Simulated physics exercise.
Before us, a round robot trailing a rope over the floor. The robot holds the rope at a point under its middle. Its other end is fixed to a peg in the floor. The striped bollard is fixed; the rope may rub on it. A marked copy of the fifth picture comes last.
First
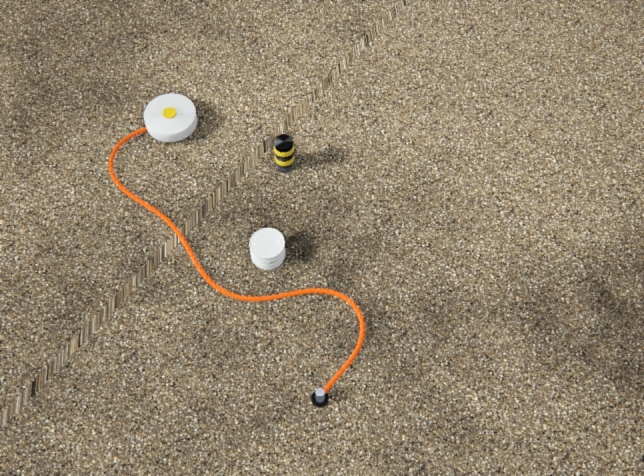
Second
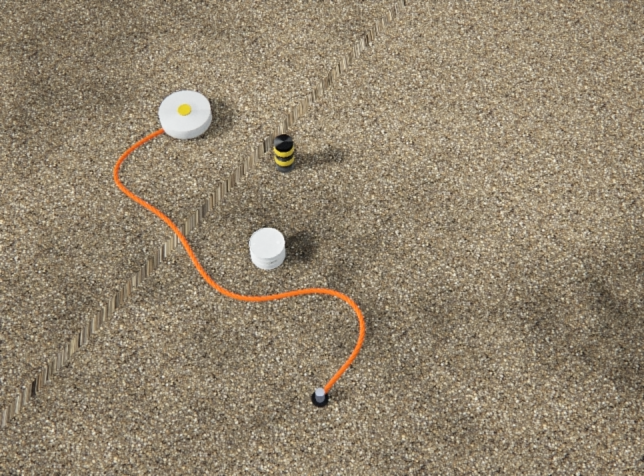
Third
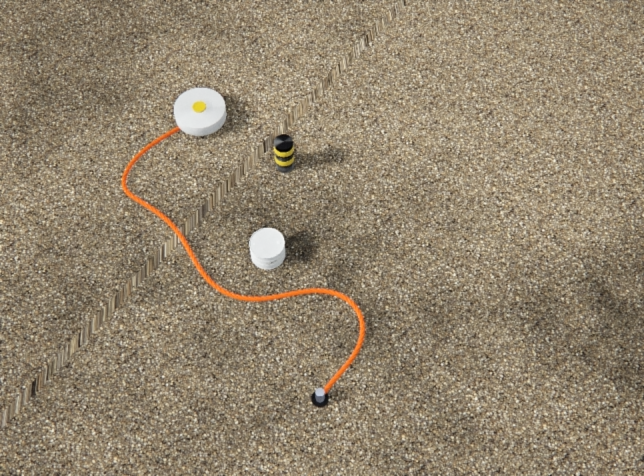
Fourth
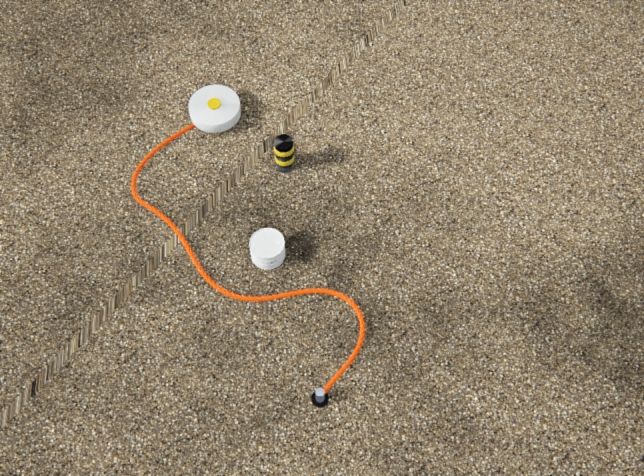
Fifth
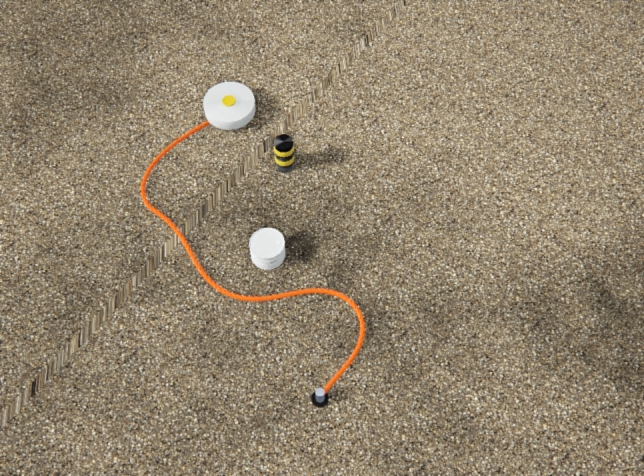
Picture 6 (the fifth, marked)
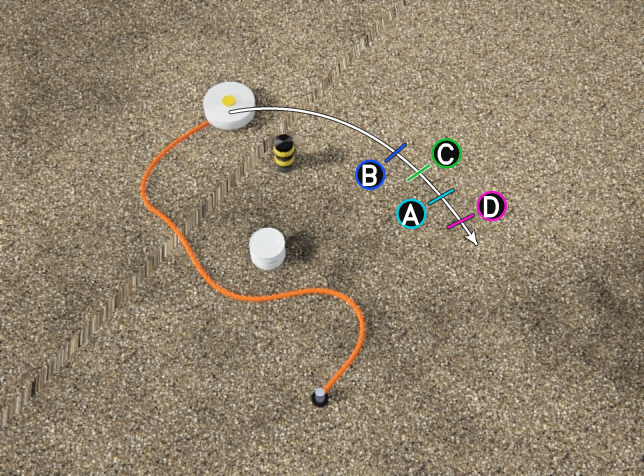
On gravelly ground, a round white robot trailing an orange rope moves steadily to the right.
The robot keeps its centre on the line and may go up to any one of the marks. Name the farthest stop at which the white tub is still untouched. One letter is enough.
The farthest safe stop is C.
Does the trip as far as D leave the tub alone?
No.
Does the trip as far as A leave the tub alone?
No.
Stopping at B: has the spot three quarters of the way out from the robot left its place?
By then, no.
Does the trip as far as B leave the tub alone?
Yes.
On the marked copy, A at (441, 197); B at (396, 153); C at (419, 173); D at (461, 221); the route from (231, 112) via (374, 138) to (477, 244).
Taking C. A third of the way, robot (303, 106), middle of the rope (208, 280).
Two thirds of the way, robot (371, 130), middle of the rope (212, 276).
When it is over, robot (420, 167), middle of the rope (240, 250); only the bollard has been touched, if anything.
As for the rest, A brings the rope against the tub; B is safe but short; D brings the rope against the tub.
